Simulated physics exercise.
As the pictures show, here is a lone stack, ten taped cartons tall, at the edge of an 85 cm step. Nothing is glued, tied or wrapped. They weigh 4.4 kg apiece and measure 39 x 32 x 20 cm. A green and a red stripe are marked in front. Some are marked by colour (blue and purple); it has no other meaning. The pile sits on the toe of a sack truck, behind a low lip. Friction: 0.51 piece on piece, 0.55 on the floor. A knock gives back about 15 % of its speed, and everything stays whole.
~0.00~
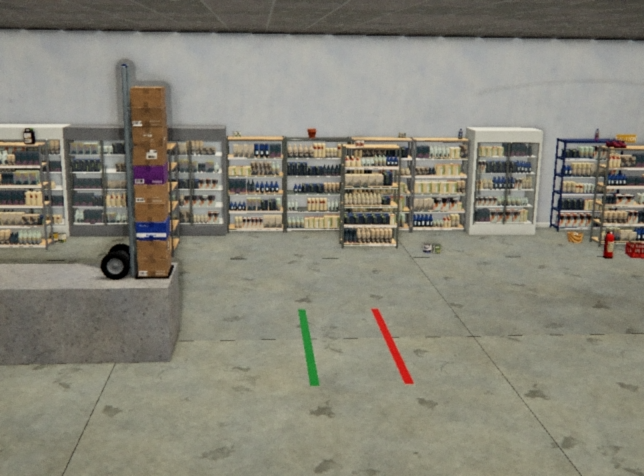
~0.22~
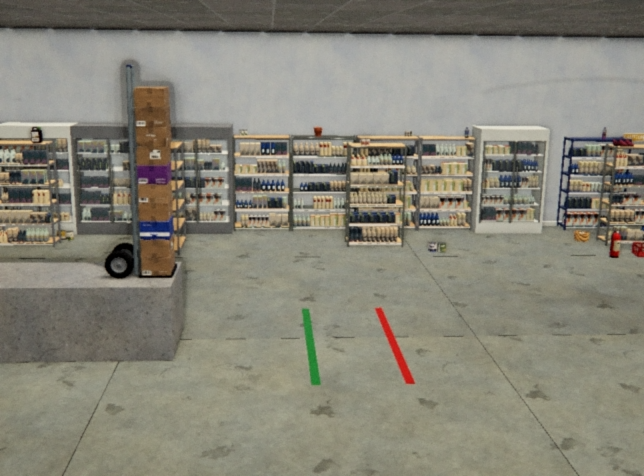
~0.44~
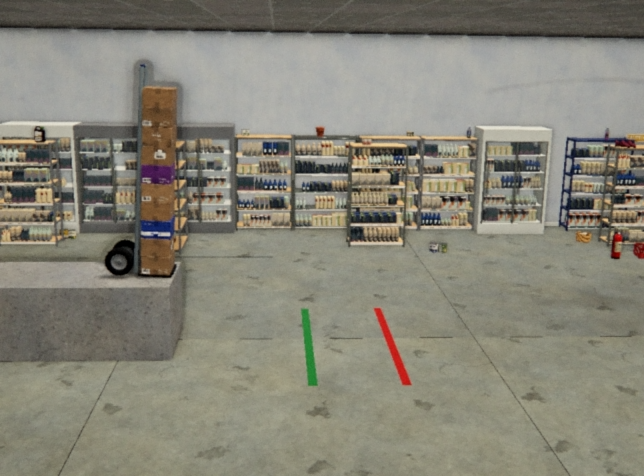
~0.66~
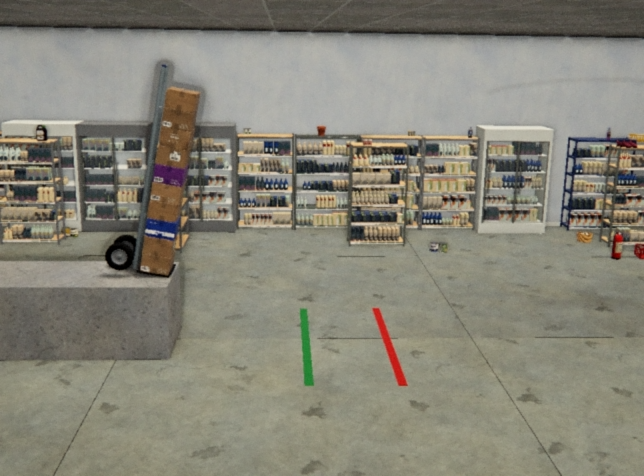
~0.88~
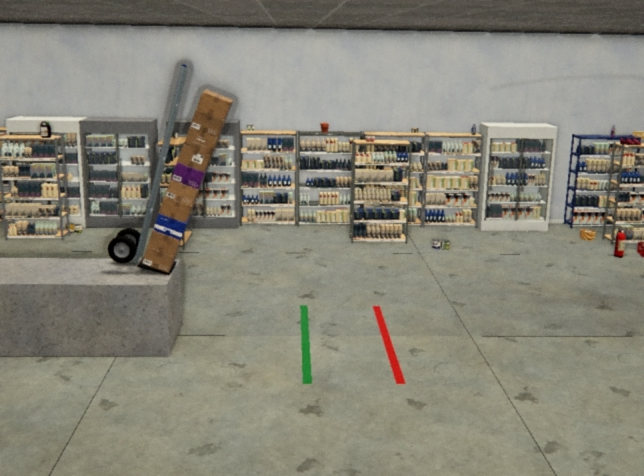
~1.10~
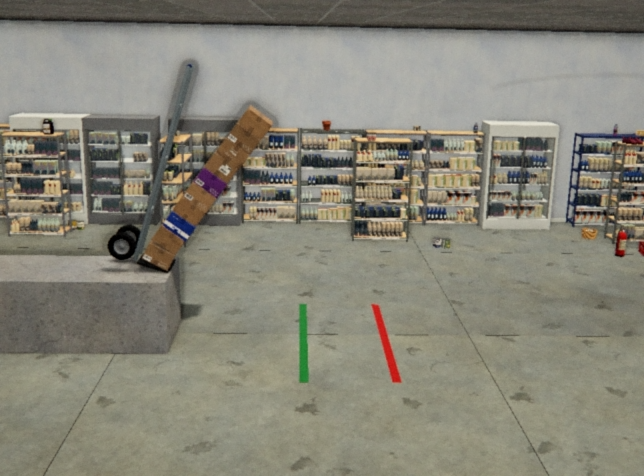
A tall stack of taped cartons tilts right, leaning away from the tipping hand truck.
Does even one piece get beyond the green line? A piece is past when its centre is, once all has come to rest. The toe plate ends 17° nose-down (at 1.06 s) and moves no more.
Outcome: Yes, the spill crosses the green line.
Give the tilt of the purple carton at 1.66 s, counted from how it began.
About 110°.
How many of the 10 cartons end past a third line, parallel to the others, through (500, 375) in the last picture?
The count is 0.
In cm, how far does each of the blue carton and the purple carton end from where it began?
Moved: Blue 150, purple 250.
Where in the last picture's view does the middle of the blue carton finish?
Near (237, 325).
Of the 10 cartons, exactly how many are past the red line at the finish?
0 of them.
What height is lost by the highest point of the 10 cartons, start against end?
Roughly 175 cm.
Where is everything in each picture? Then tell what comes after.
In the first frame (each place is the centre of the face we see best; the camera moves round a little), truck frame (125, 110) 0° forward; red line, near end, (405, 374); green line, near end, (313, 376); purple carton (149, 175); blue carton (151, 231); all in place.
Truck frame (130, 110) 0° forward; blue carton (155, 231), in the second frame.
Truck frame (140, 110) 4° forward; purple carton (156, 175) moved 57 mm; blue carton (156, 230) moved 31 mm; 10 have shifted, in the third frame.
Truck frame (157, 109) 10° forward; purple carton (168, 176) tilted 10°; blue carton (161, 230) tilted 10°; 10 have shifted, in the fourth frame.
Truck frame (173, 107) 15° forward; purple carton (188, 176) tilted 21°; blue carton (170, 227) tilted 21°; steepest lean 21°, the carton at (213, 106); 10 have shifted, in the fifth frame.
Truck frame (177, 107) 17° forward; red line, near end, (394, 373); green line, near end, (304, 372); purple carton (210, 183) tilted 36°, 10 cm lower; blue carton (179, 227) tilted 36°; steepest lean 36°, the carton at (200, 198); 10 have shifted, in the sixth frame.
By 1.32 s, 1 of the 10 cartons past the green line; blue carton tilted 63°; purple carton tilted 63°, 39 cm lower.
By 1.66 s, 4 of the 10 cartons past the green line; blue carton on its side; purple carton on its side.
When it is over (3.0 s), 4 of the 10 cartons past the green line; blue carton on its side; purple carton on its side. The farthest middle lies 92 cm beyond that line. In pixels of the last frame, middles, blue carton near (237, 325), purple carton near (295, 325).
